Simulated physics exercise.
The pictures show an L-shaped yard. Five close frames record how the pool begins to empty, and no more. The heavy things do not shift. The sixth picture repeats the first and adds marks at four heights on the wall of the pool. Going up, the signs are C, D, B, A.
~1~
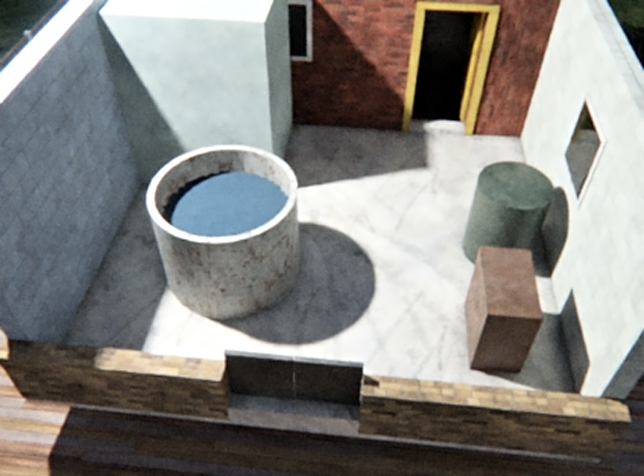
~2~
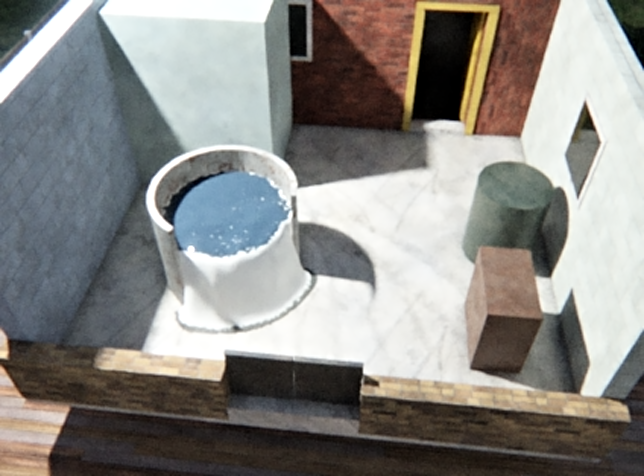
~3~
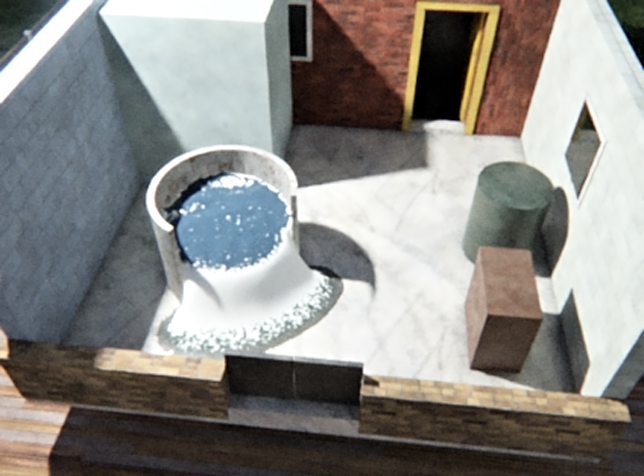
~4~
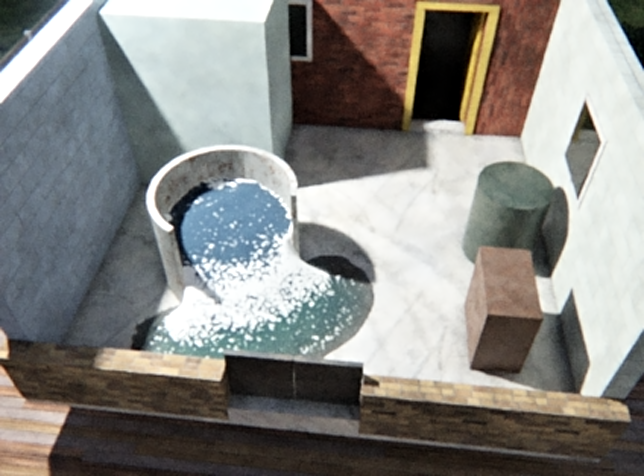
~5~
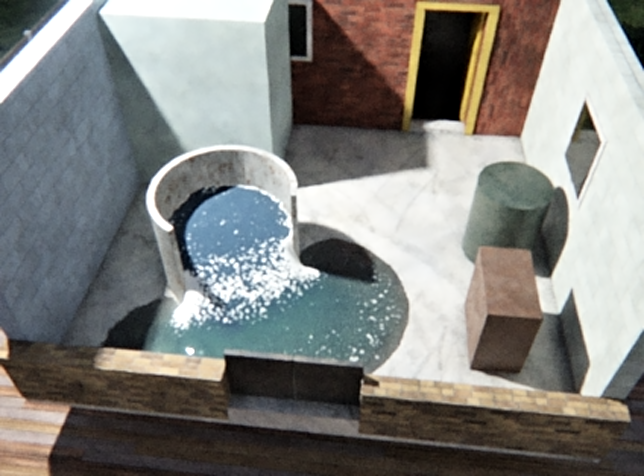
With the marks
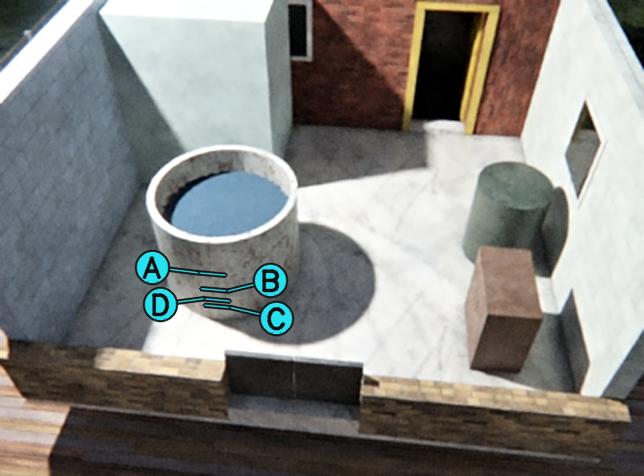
A round, pale stone tank of blue water stands at the left of a walled yard, seen from above by a still camera. A green cylinder and a brown box stand on the pale floor at right, with a yellow-framed doorway in the red brick wall behind and a dark gate in front. The tank's near side opens, and water pours out in white froth, spreading forward and rightward as a green pool.
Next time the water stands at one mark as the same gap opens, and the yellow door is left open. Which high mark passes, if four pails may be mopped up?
Take A.
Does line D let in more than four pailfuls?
No, that is safe.
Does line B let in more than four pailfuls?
No, that is safe.
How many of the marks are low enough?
All of the four.
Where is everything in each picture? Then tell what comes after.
In the first picture, water in the pool at rest, its middle at (226, 212); foot of the yellow doorway at (436, 133); shut gate at (294, 364).
In the second picture, front seen at (182, 311), 2 % of the ground wet.
In the third picture, front seen at (335, 282), 6 % of the ground wet.
In the fourth picture, front seen at (364, 284), 13 % of the ground wet.
In the fifth picture, front seen at (402, 302), 20 % of the ground wet.
On the marked copy, A at (211, 274); B at (214, 289); C at (217, 306); D at (216, 299); from the bottom up C, D, B, A.
With A, a bucket or two gets in.
With B, nothing gets over.
With C, nothing gets over.
With D, nothing gets over.
